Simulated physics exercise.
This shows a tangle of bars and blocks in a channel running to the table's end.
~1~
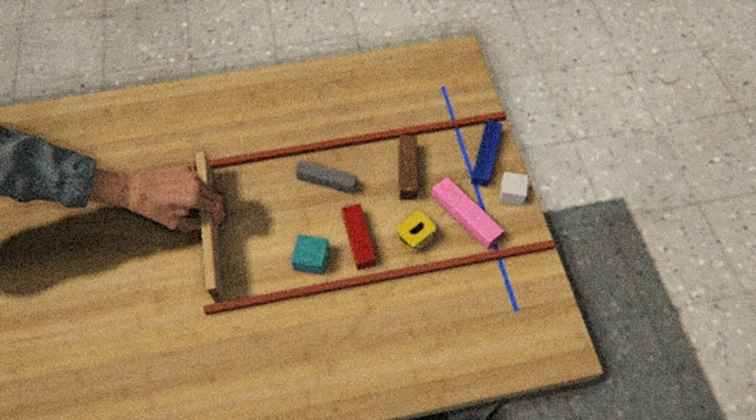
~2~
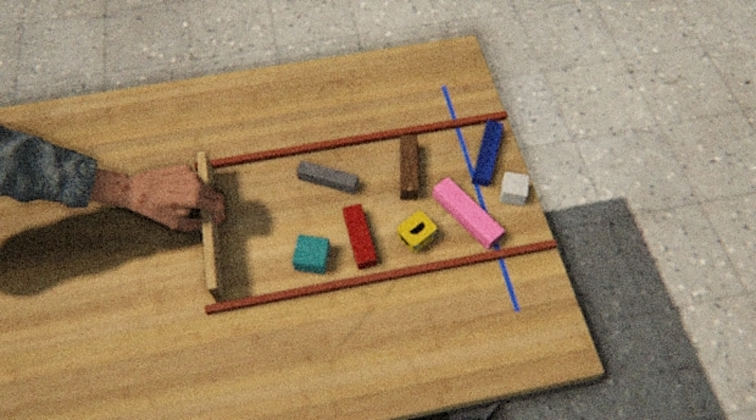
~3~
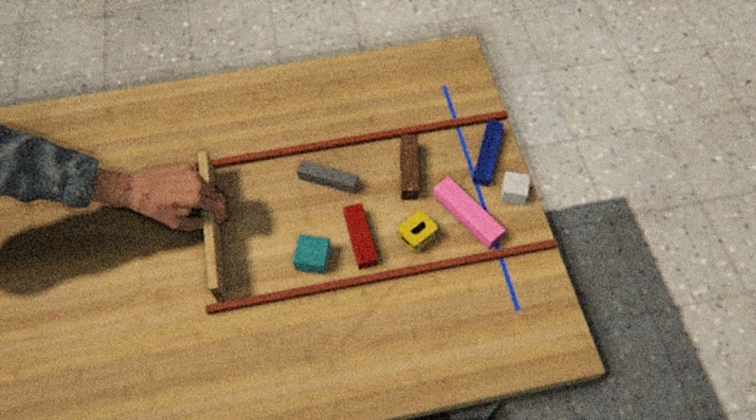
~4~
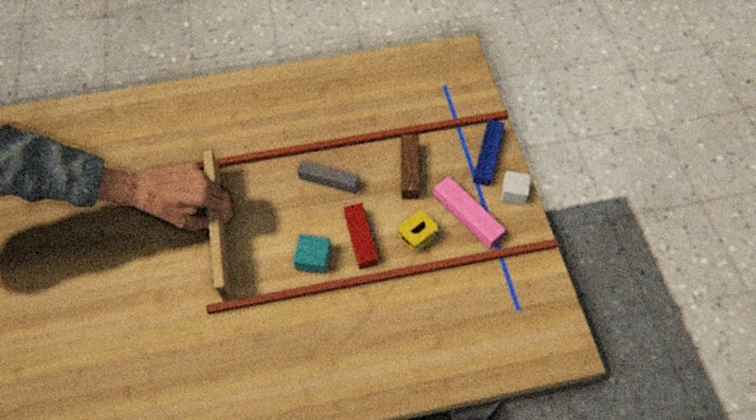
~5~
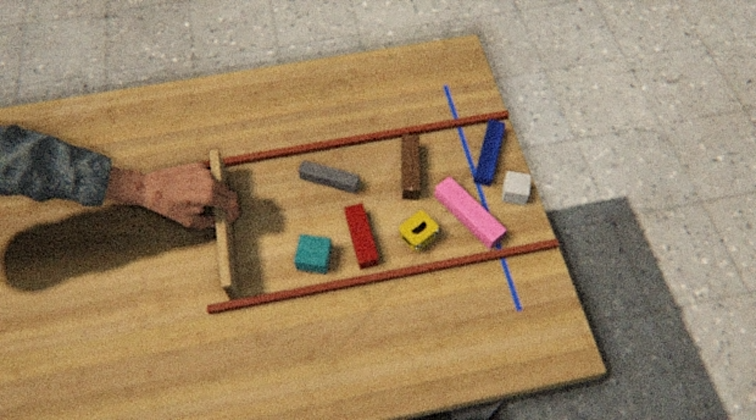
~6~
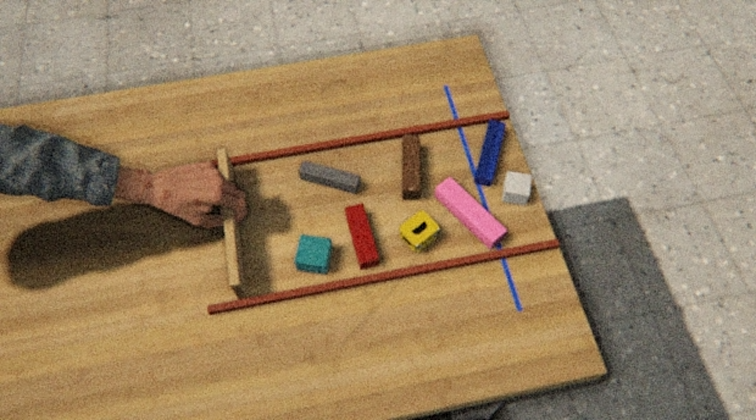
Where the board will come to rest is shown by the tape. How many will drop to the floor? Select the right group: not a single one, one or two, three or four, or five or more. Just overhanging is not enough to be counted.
Three, or four.
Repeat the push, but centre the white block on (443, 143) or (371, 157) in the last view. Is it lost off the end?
In that order: Stays aboard, then stays aboard.
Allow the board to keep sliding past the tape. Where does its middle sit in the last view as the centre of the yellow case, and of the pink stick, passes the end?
I'd say about (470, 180) for the first one and about (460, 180) for the second.
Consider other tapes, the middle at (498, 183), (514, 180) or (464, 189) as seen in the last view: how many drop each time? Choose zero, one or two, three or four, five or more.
Five or more; more than four; 1 or 2.
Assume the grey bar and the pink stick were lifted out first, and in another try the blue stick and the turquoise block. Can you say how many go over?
The count is 2 in the first case and 1 in the second.
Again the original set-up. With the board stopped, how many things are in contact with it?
All in all, 2.
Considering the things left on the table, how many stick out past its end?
The number is 0.
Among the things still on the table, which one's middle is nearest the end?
It's the red bar that ends up nearest.
Soon after, none off yet; white block at rest near (517, 189); blue stick at rest near (490, 153); pink stick at rest near (470, 213).
Then, none off yet; white block at rest near (517, 189); blue stick at rest near (490, 153); pink stick at rest near (472, 212).
Further on, none off yet; white block moved about its own width near (530, 178); blue stick moved a little near (508, 146); pink stick moved about its own width near (519, 195).
At rest, the number that fall off is three or four; fallen, yellow case, pink stick, blue stick and white block.
